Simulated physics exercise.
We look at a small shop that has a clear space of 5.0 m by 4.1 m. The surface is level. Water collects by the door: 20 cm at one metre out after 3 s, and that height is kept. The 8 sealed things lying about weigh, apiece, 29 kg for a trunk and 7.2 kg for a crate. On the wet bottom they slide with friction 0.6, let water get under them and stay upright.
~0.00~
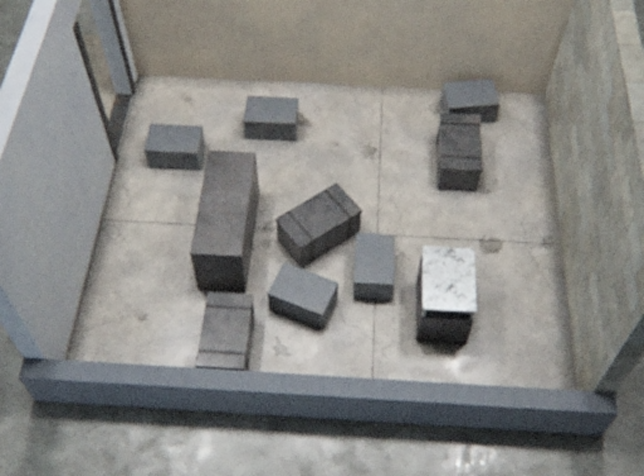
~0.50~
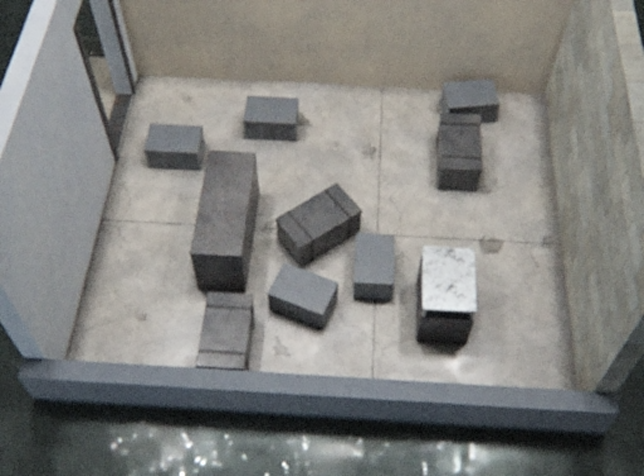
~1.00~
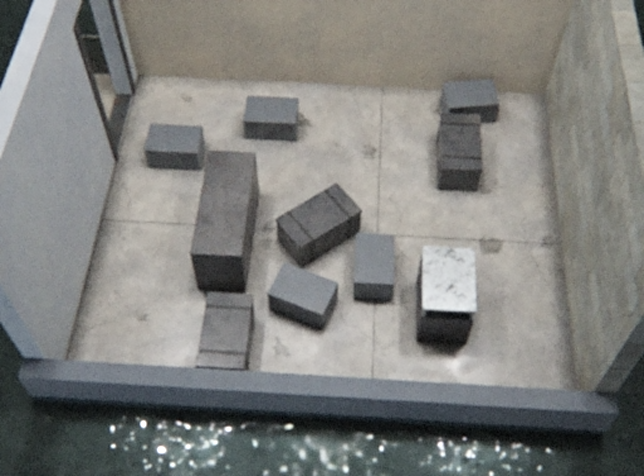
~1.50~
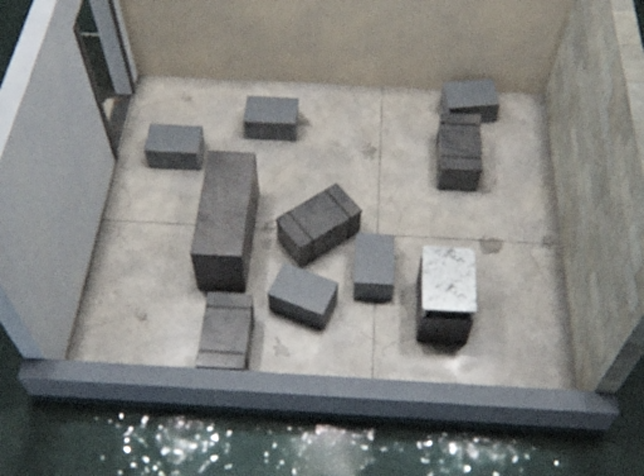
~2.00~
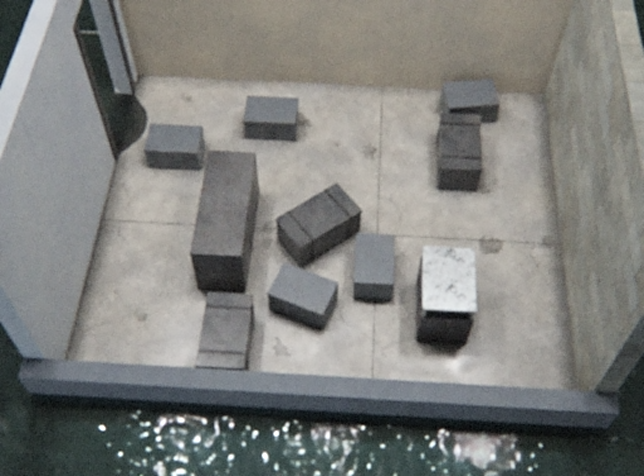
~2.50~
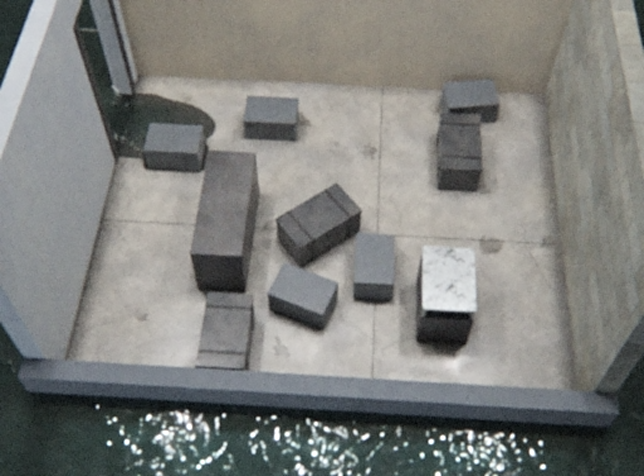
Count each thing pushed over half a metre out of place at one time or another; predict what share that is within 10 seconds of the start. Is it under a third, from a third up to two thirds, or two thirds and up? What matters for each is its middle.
By my guess the moved share will stay in the one-to-two-thirds span.
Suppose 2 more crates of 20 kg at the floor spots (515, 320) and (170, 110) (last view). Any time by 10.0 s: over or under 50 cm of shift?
Taking them in order, the first is below the threshold and the second is above the threshold.
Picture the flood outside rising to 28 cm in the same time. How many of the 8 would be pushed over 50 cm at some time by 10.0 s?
Then 4 of them.
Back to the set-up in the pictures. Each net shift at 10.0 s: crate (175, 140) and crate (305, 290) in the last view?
First 80 cm, then 0 cm.
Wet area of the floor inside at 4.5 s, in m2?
Near 7.0 m2 in all.
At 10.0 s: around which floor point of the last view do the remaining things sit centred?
(352, 262).
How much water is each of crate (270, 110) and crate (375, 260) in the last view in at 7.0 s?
Some 9 cm at the first, some 1 cm at the second.
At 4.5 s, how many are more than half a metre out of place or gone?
I count 1 of them.
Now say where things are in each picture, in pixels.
A trunk at (319, 214) rests on the ground; a crate at (173, 138), on the bottom; water covers 0.0 m2; 0 of 8 have shifted, in the first frame.
A trunk at (319, 214), on the bottom; a crate at (173, 138), on the bottom; 0.0 m2 under water; 0 of 8 have shifted, in the second frame.
A trunk at (319, 214), on the bottom; a crate at (173, 138) rests on the ground; 0.0 m2 under water; 0 of 8 have shifted, in the third frame.
A trunk at (319, 214) rests on the ground; a crate at (173, 138), on the bottom; 0.0 m2 under water; 0 of 8 have shifted, in the fourth frame.
A trunk at (319, 214) rests on the ground; a crate at (173, 138), on the bottom; 0.1 m2 under water; 0 of 8 have shifted, in the fifth frame.
A trunk at (319, 214) rests on the ground; a crate at (173, 138) rests on the ground; water covers 0.7 m2; 0 of 8 have shifted, in the sixth frame.
After 3.5 s 0 of 8 are over 50 cm from their spots; 0 afloat.
After 4.5 s 1 of 8 are over 50 cm from their spots; 2 afloat.
After 7.0 s 3 of 8 are over 50 cm from their spots; 2 afloat.
After 10.0 s 3 of 8 are over 50 cm from their spots, and 3 have been at some point; 2 afloat.
